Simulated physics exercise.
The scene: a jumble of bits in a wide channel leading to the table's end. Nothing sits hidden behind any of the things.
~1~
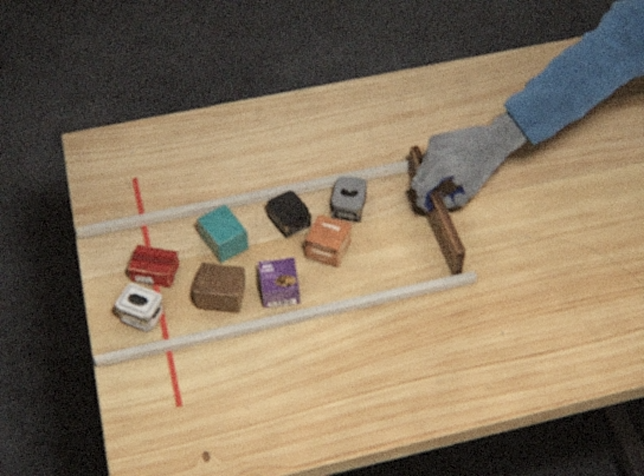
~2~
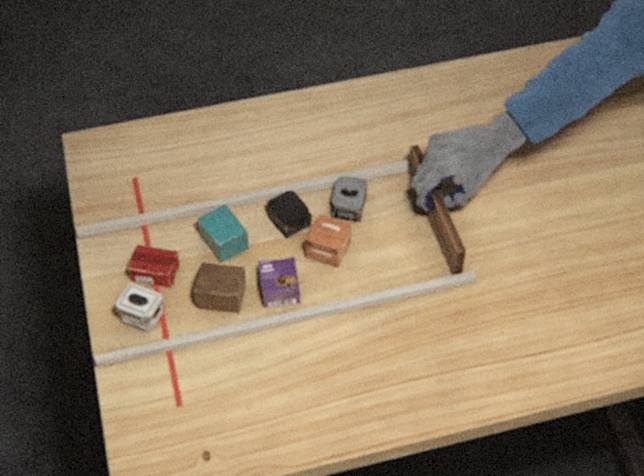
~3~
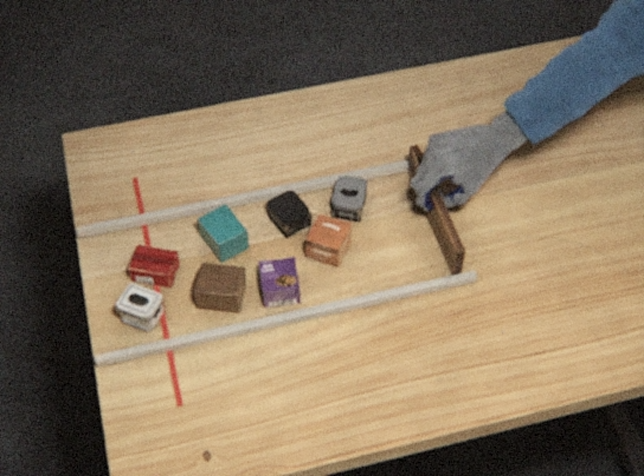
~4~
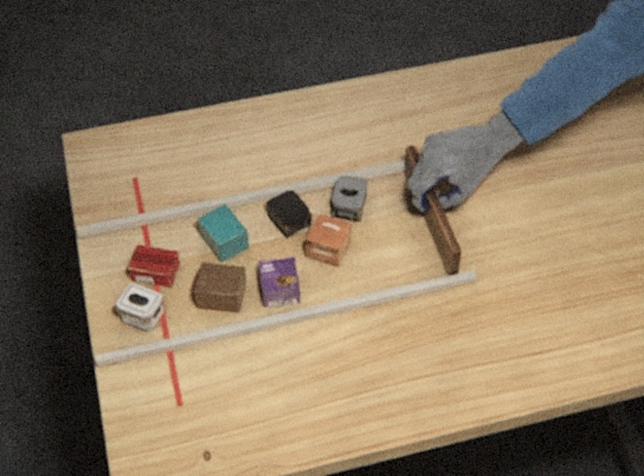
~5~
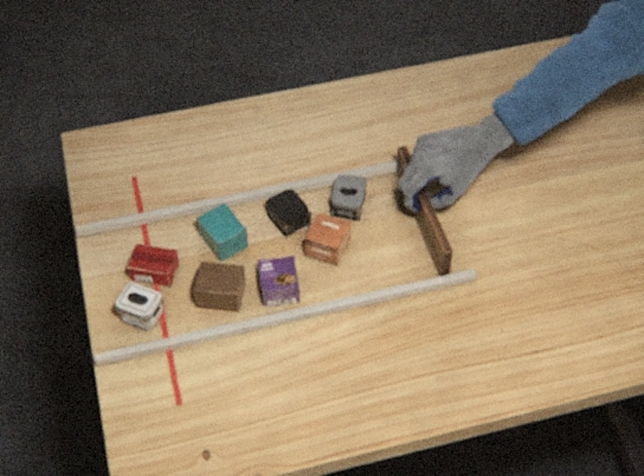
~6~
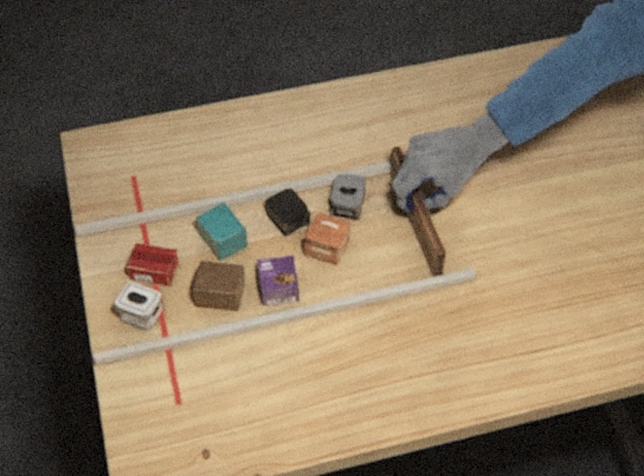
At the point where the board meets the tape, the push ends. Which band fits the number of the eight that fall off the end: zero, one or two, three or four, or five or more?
The number that tumble down is over two and under five.
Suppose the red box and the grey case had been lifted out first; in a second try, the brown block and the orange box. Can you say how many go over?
1 and 2.
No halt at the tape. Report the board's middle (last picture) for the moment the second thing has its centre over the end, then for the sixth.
First: Around (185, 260). Next: Around (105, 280).
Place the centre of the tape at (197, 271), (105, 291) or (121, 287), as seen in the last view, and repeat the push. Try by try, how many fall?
Counts per try, in order: 1 / 5 / 5.
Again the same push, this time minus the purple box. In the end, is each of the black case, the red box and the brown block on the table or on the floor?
Result: Black case stays, red box comes off, brown block stays.
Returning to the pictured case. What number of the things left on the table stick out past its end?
The count is 1.
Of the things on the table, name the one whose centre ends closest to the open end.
The brown block winds up nearest.
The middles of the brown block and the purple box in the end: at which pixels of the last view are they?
Brown block at about (98, 320), purple box at about (141, 312).
Soon after, none off yet; white case at rest near (140, 306); red box at rest near (153, 264); brown block at rest near (220, 286).
After that, none off yet; white case at rest near (140, 306); red box displaced about its own width near (119, 275); brown block displaced about its own width near (190, 296).
In the end, the number that fall off is three or four; gone, turquoise block, red box and white case.
